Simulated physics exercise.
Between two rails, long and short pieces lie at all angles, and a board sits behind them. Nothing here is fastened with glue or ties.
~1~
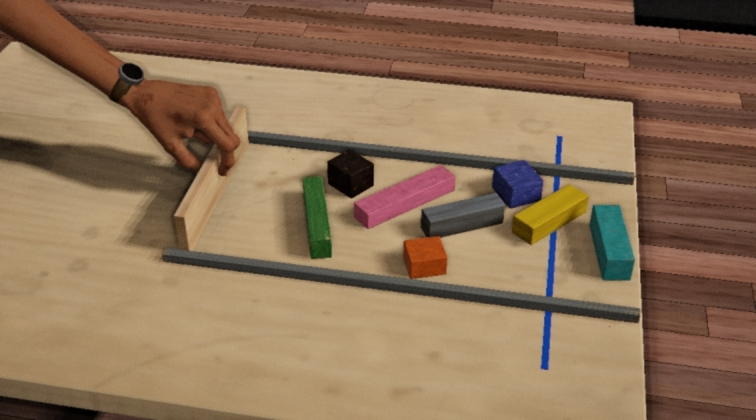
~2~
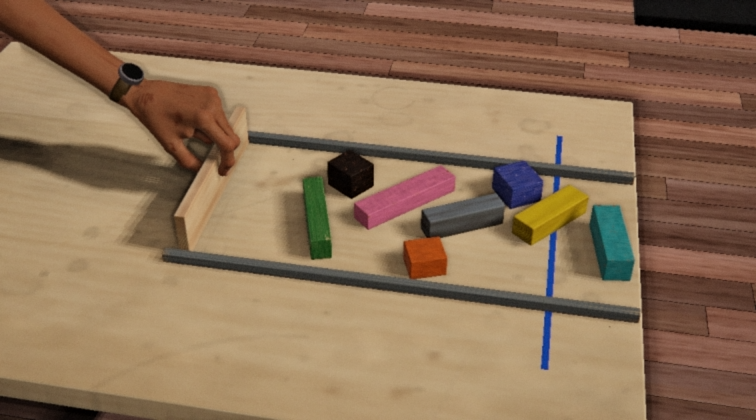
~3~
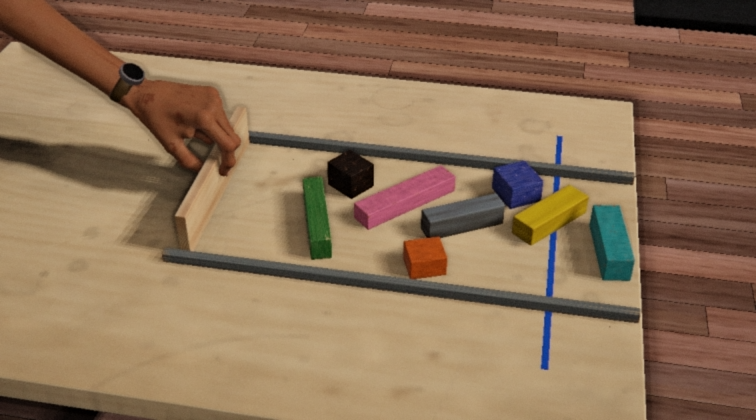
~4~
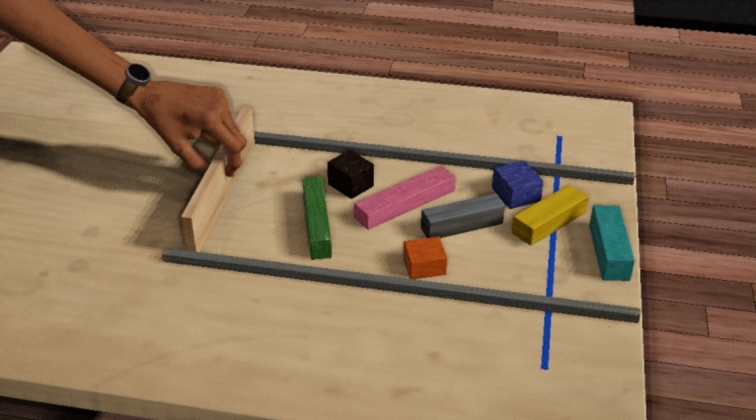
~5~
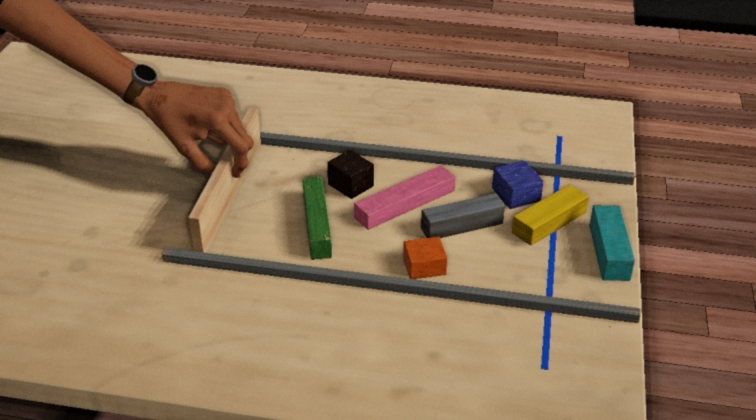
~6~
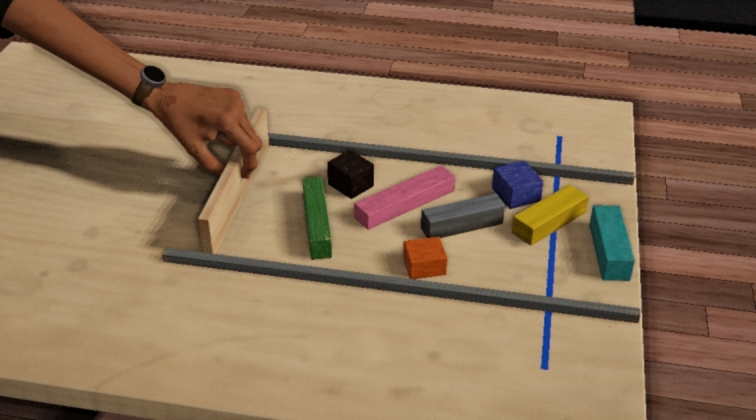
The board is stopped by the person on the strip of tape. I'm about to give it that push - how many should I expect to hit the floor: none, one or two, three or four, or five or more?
Expect three or four.
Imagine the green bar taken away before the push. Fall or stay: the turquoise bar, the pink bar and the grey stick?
The turquoise bar tumbles off; the pink bar does not fall; the grey stick does not fall.
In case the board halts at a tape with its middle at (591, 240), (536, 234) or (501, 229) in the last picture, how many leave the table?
So, one try after another, the floor gets 4, then 2, then 0.
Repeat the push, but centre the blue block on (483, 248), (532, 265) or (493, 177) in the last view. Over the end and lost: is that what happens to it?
In turn: Stays put, stays put, topples off.
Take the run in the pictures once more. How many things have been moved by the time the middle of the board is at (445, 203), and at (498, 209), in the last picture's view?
I make it 7 at the first spot and 8 at the other.
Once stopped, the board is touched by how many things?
So the total is 2.
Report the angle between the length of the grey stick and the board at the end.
The angle comes out near 15 degrees.
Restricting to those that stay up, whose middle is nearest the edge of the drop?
Going by centres, it is the grey stick.
Soon after, none off yet; turquoise bar at rest near (611, 242); yellow stick at rest near (551, 214); blue block at rest near (517, 184).
At rest, the number that fall off is three or four; fallen, blue block, yellow stick and turquoise bar.
